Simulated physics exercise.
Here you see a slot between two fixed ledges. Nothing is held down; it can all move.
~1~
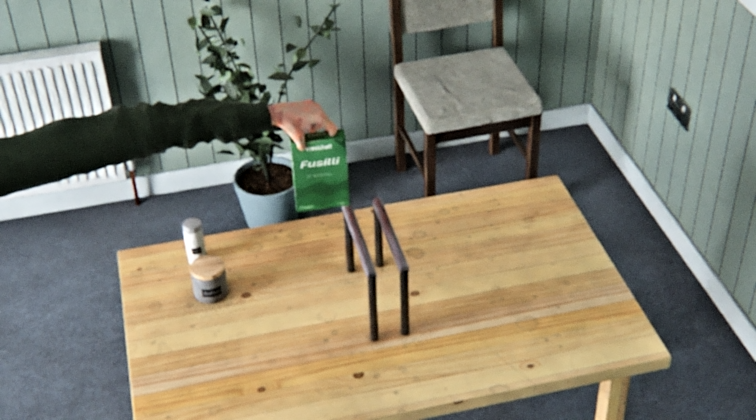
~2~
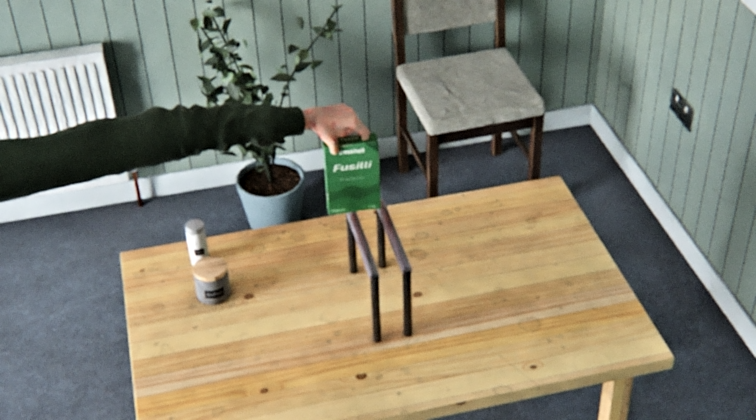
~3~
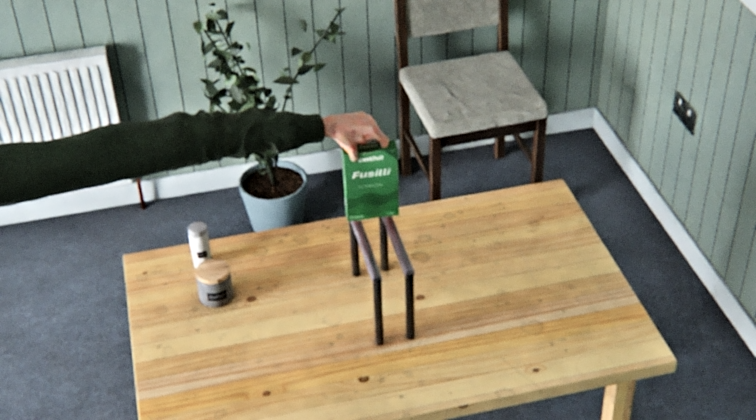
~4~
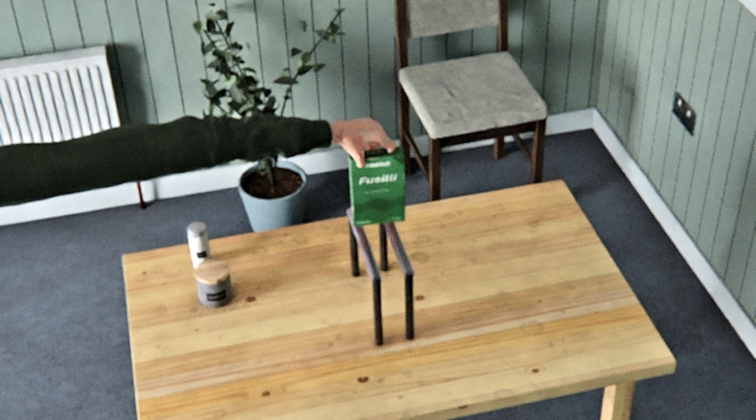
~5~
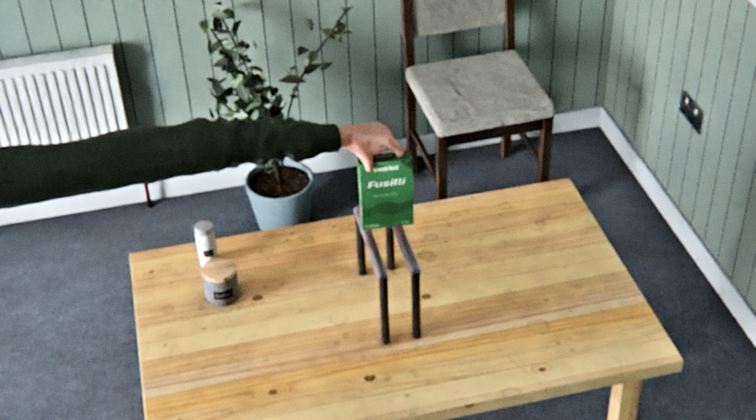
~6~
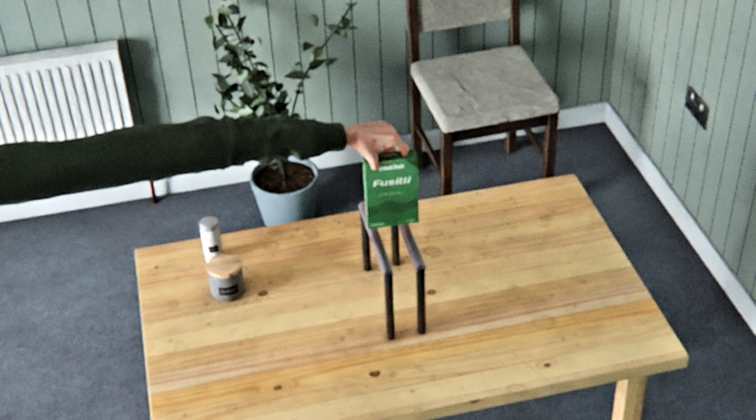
A green Fusilli packet, gripped from above by a hand on a dark-sleeved arm reaching in from the left, moves rightward over a wooden table seen from above in a green-panelled room. A white shaker and a grey, wooden-lidded jar sit left of two dark upright stands, with a potted plant, radiator and chair behind. The packet slows and hovers above the stands, while the camera drifts slightly.
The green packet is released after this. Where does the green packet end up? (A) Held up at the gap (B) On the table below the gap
Held up at the gap.
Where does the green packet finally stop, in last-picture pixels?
Near pixel (392, 200).
Then, 0.20 s later than the last frame, green packet moved a little near (392, 200).
Then, 0.30 s later than the last frame, green packet resting near (392, 200).
When it is over, all 3 as before. End places, in pixels of the last picture, green packet near (392, 200). The packet stays on top.
